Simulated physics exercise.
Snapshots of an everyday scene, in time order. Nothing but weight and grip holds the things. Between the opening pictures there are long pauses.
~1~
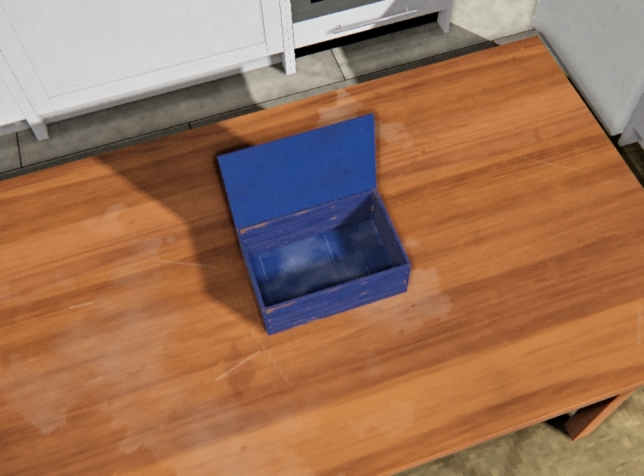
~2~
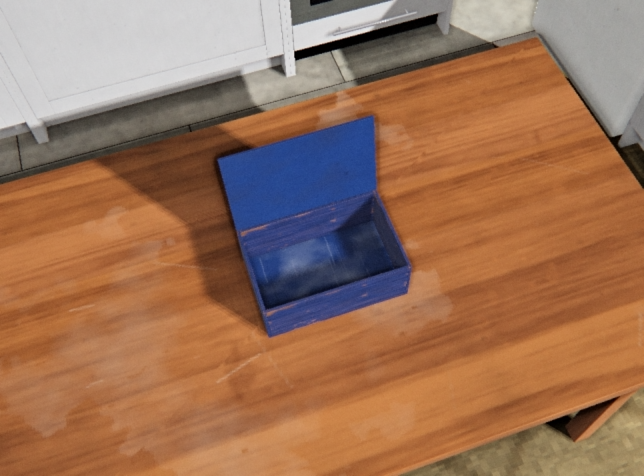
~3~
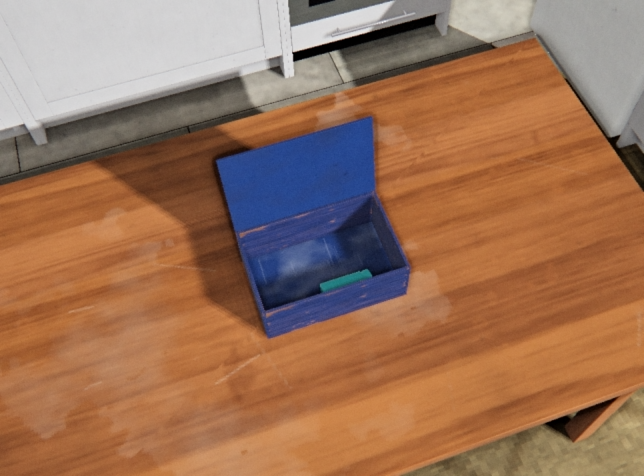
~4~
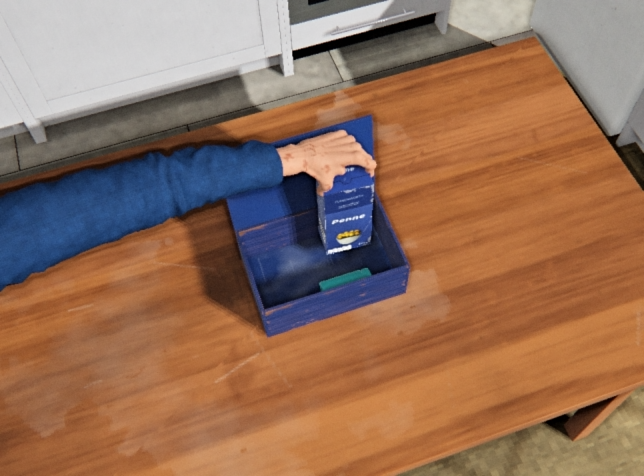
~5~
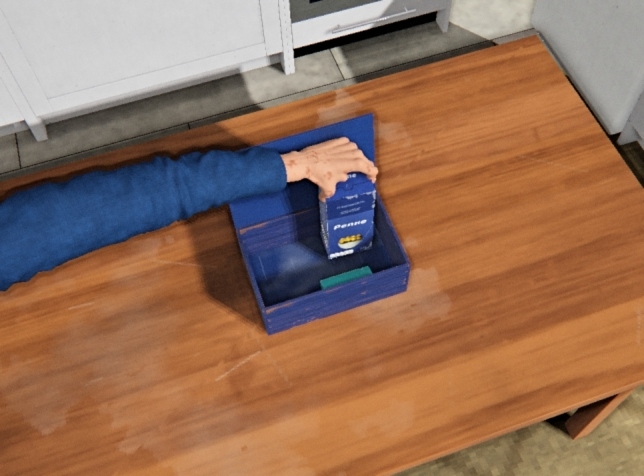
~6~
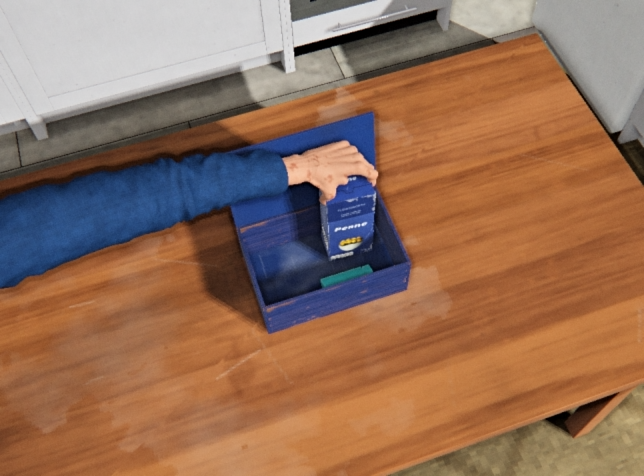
A wooden table in a kitchen, with white cabinets and grey floor tiles behind it, is seen from above at an angle by a still camera. An open blue box sits near the middle with its lid raised at the back, empty at first, and then a small green item lies inside near the front. A blue-sleeved arm then reaches in from the left, its hand gripping a blue carton from the top and lowering it slightly inside the box.
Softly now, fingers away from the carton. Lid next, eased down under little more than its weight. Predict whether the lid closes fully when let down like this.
Prediction: The lid stays raised.
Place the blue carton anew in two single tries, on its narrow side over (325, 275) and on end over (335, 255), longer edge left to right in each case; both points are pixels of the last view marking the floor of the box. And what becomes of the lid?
First time it drops into place, and next time it won't go down.
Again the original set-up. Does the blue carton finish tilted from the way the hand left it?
In the end, the blue carton keeps its orientation.
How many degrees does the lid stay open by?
Some 85 degrees above the rim, more or less.
Then, 1.00 s past the last view, lid starting down.
Then, 2.20 s past the last view, lid 85° above the rim.
Then, 4.20 s past the last view, blue carton resting near (347, 216).
Finally, lid 85° above the rim; both still in place. Final places as the last picture's camera would see them, blue carton near (347, 216).
